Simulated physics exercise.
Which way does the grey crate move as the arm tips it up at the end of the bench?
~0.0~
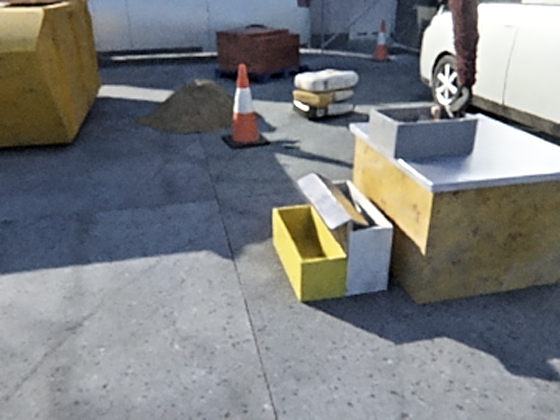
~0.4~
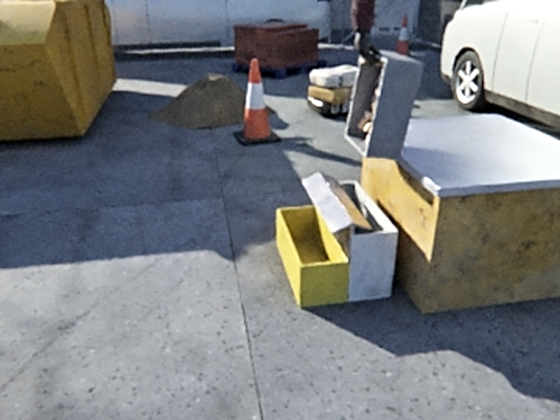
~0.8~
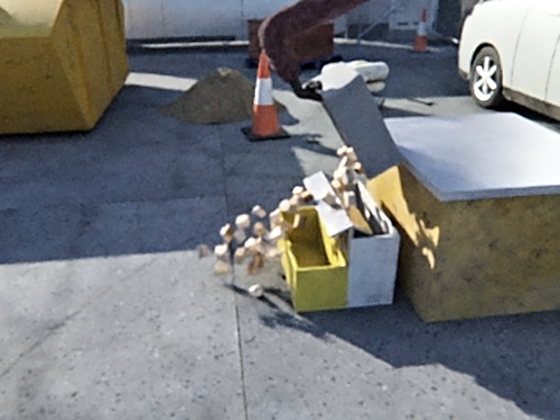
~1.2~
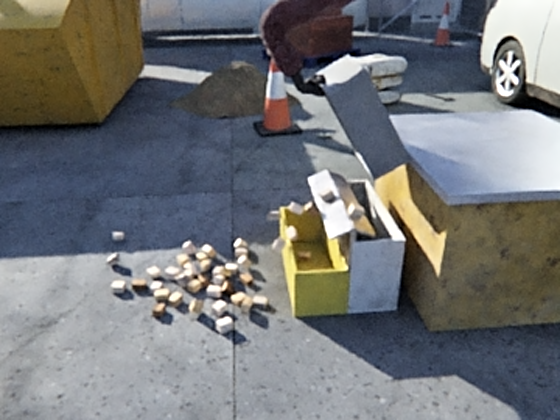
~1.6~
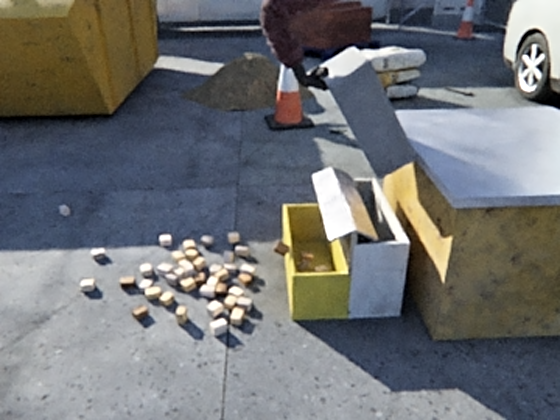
The grey crate moves to the left, swinging over the bench's end toward the trough and the tote.
